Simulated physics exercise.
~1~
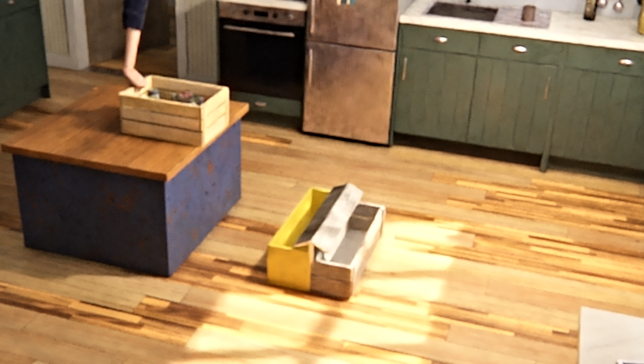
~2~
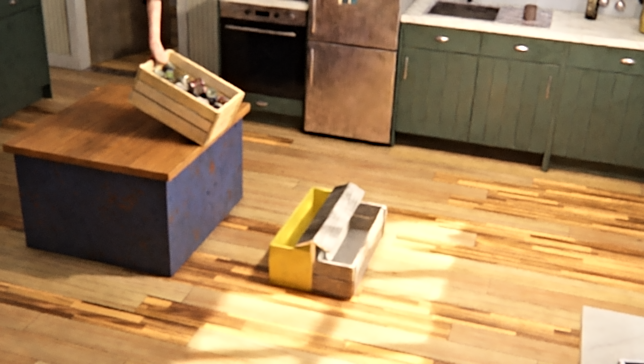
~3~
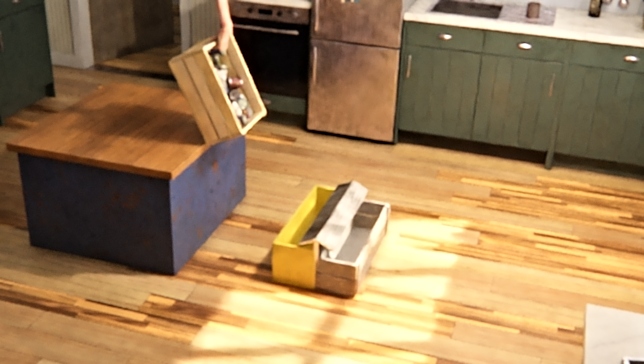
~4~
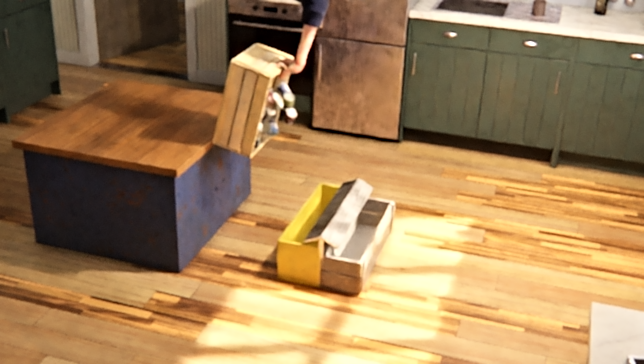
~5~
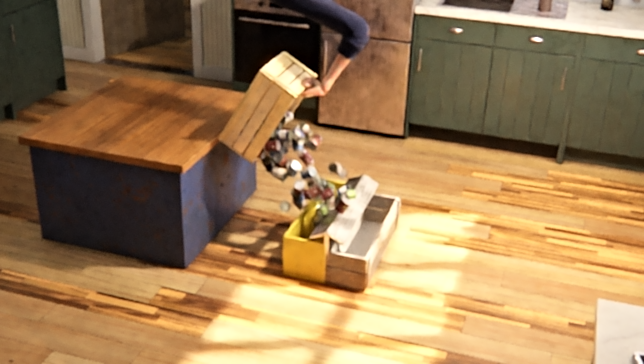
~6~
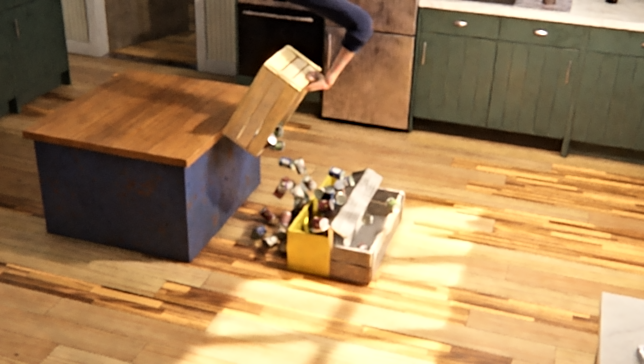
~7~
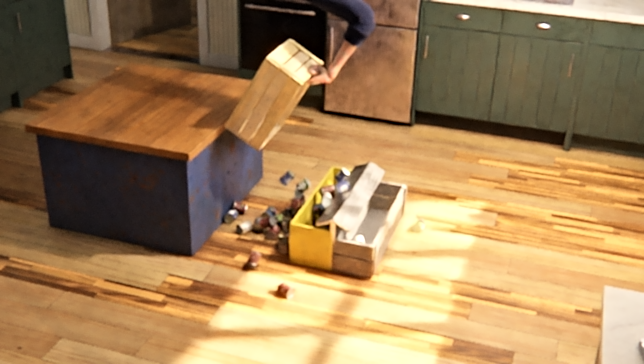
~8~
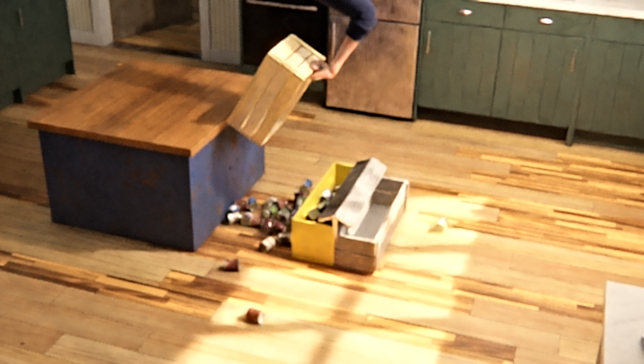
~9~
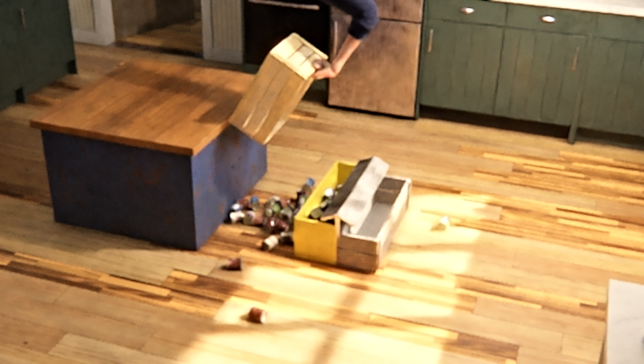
A hand tips a wooden box, spilling small tins into the yellow bin and onto the floor.
